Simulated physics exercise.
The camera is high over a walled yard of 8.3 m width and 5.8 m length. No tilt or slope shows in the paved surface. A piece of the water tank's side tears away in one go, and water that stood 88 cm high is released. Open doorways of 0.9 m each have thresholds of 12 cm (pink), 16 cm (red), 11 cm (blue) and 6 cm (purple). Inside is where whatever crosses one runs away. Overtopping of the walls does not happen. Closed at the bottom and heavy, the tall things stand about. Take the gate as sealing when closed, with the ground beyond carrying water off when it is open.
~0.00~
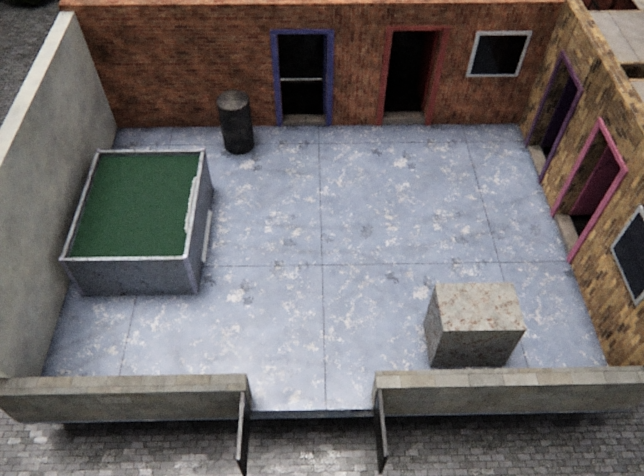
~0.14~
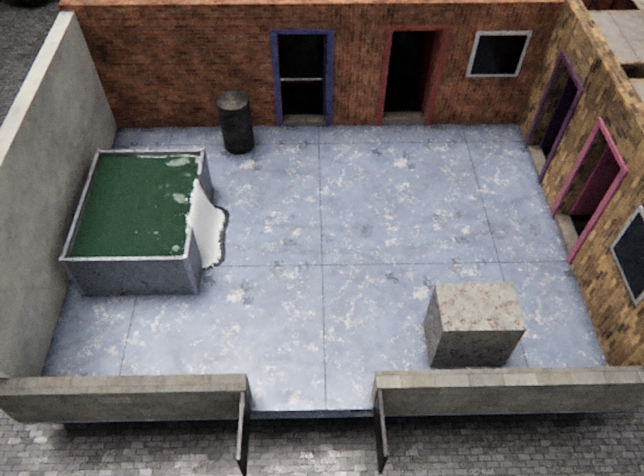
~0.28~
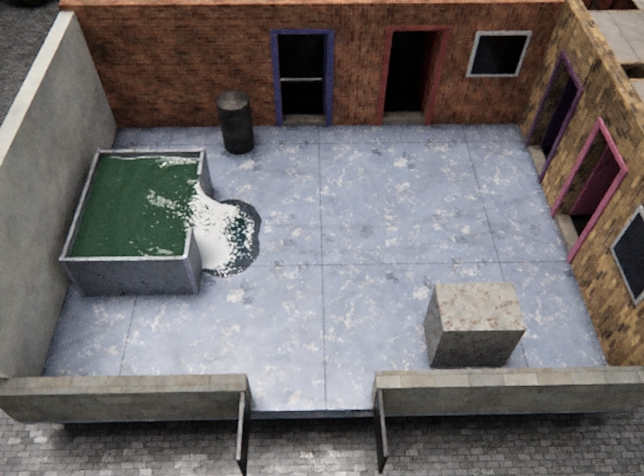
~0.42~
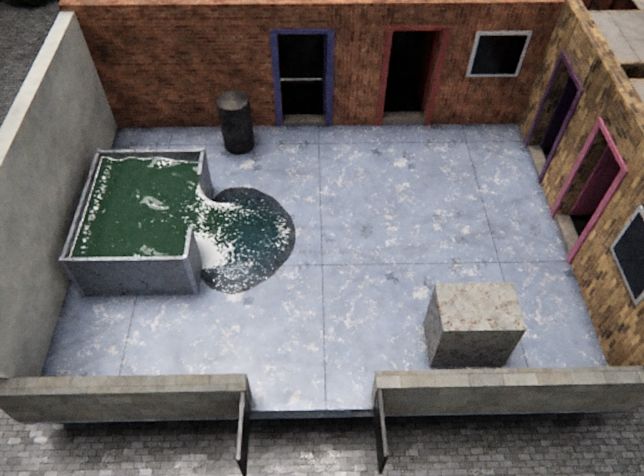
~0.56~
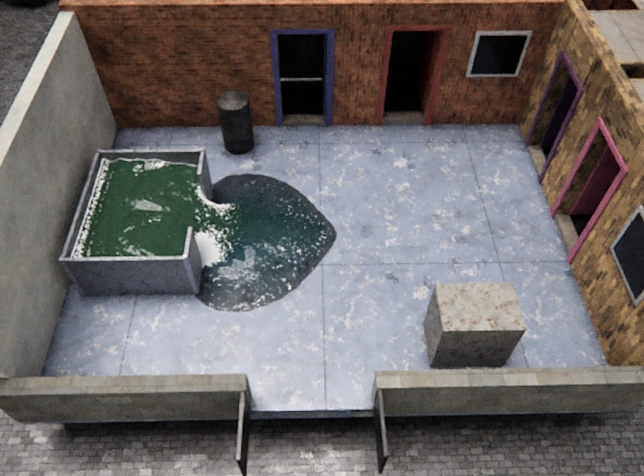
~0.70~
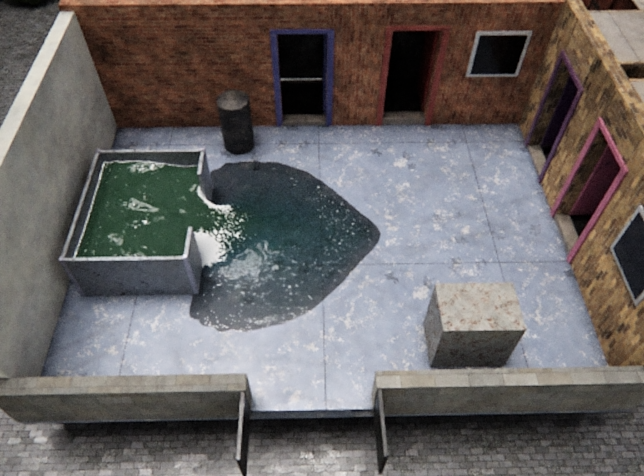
Green water bursting through the right side of a raised tank, foaming and spreading rightward in a dark pool across a walled yard.
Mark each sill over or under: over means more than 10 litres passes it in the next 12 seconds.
Pink door - over; red door - under; blue door - under; purple door - over.
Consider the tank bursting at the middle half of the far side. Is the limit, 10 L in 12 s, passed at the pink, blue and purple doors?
Pink short, blue short, purple beyond.
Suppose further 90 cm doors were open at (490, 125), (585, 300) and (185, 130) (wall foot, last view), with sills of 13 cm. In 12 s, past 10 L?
The first one exceeds it, the second one exceeds it, and the third one doesn't reach it.
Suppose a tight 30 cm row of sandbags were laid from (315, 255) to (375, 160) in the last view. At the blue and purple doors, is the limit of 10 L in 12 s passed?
Blue exceeded, purple exceeded.
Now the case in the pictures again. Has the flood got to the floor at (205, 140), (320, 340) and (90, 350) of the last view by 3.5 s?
First spot bone dry, second soaked, third bone dry.
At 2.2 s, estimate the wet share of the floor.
Wet share: Near 65 percent.
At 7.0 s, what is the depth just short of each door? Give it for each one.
Depths in cm: Pink 11, red 11, blue 4, purple 13.
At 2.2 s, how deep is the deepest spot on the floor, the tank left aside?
32 cm or so.
After 1.4 s water covers 45 % of the floor and is deepest (47 cm) near (209, 236); pink door not reached, red door not reached, blue door not reached, purple door not reached.
After 2.2 s water covers 65 % of the floor and is deepest (32 cm) near (209, 236); pink door 22 cm at the sill, 7 L in, red door 16 cm at the sill, 0 L in, blue door 10 cm at the sill, 0 L in, purple door 13 cm at the sill, 2 L in.
After 3.5 s water covers 70 % of the floor and is deepest (29 cm) near (604, 364); pink door 19 cm at the sill, 54 L in, red door 8 cm at the sill, 0 L in, blue door 5 cm at the sill, 0 L in, purple door 20 cm at the sill, 82 L in.
After 7.0 s water covers 70 % of the floor and is deepest (16 cm) near (613, 387); pink door 11 cm at the sill, 80 L in, red door 11 cm at the sill, 0 L in, blue door 4 cm at the sill, 1 L in, purple door 13 cm at the sill, 230 L in.
After 12.0 s water covers 95 % of the floor and is deepest (10 cm) near (257, 139); pink door 7 cm at the sill, 81 L in, red door 8 cm at the sill, 0 L in, blue door 10 cm at the sill, 1 L in, purple door 8 cm at the sill, 276 L in.
